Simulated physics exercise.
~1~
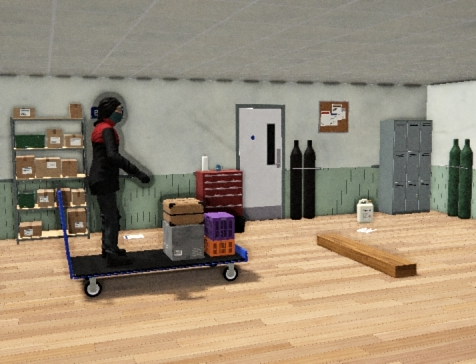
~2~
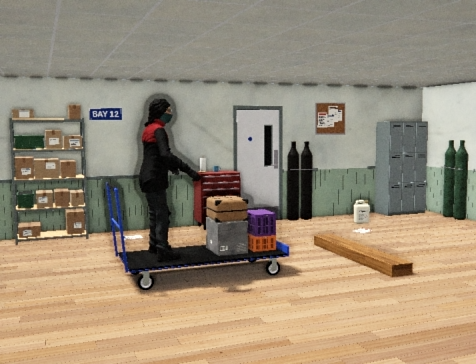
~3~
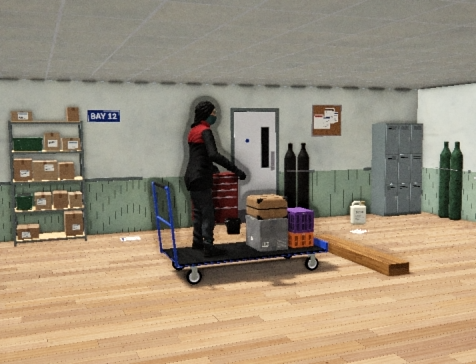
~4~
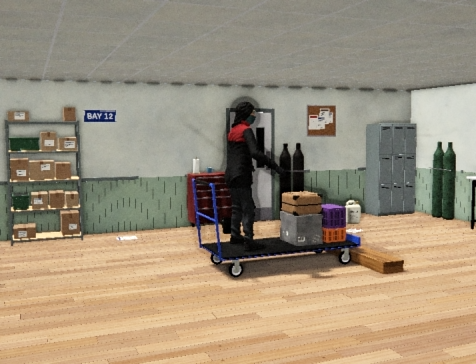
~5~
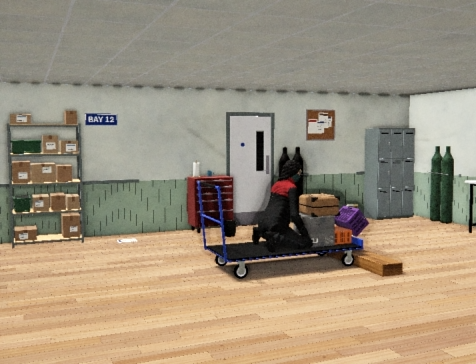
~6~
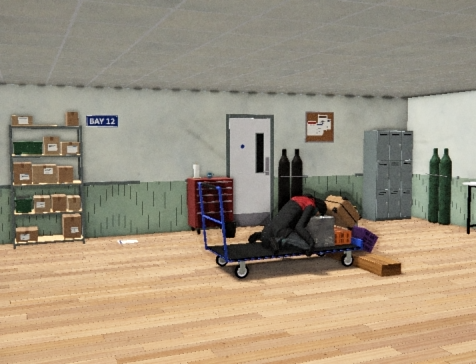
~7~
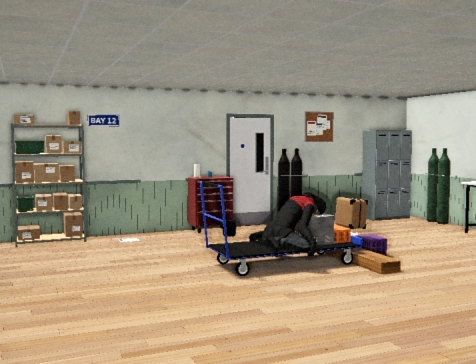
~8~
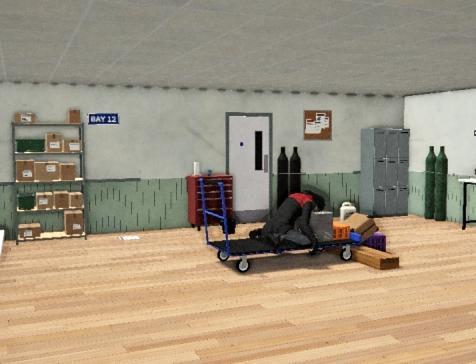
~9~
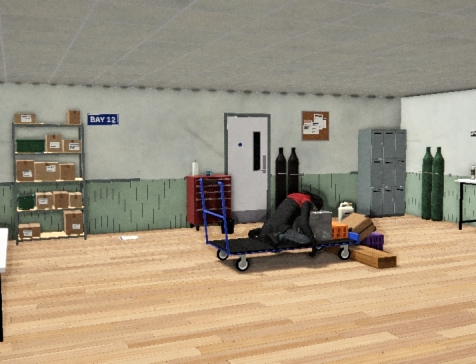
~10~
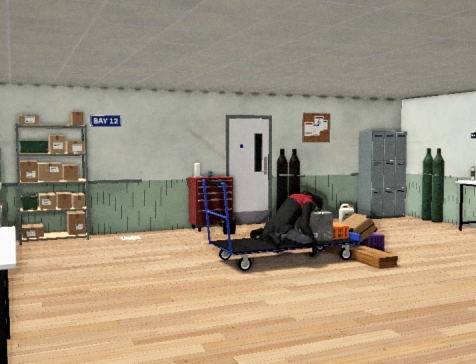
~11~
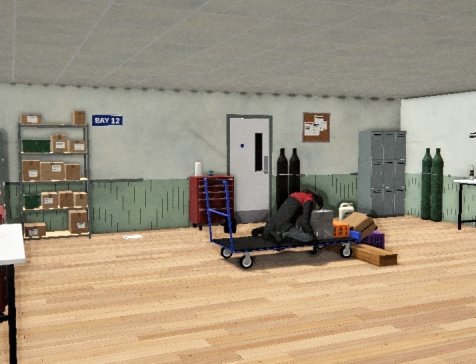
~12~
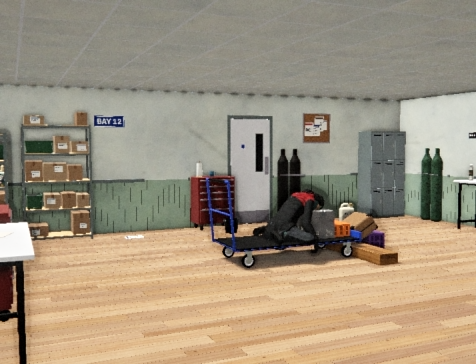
At first, a dark figure in a black and red top stands on a blue-handled platform trolley rolling right across a storeroom, behind a stack of brown, grey, purple and orange boxes. The trolley reaches a low wooden sill on the floor and stops short. The figure folds at the knees and slumps forward against the load, while the upper purple crate tips off the front, followed by the brown case, which turns over as it drops. In the end, both lie on the floor beside the sill, while the grey and orange boxes stay aboard with the crumpled figure.
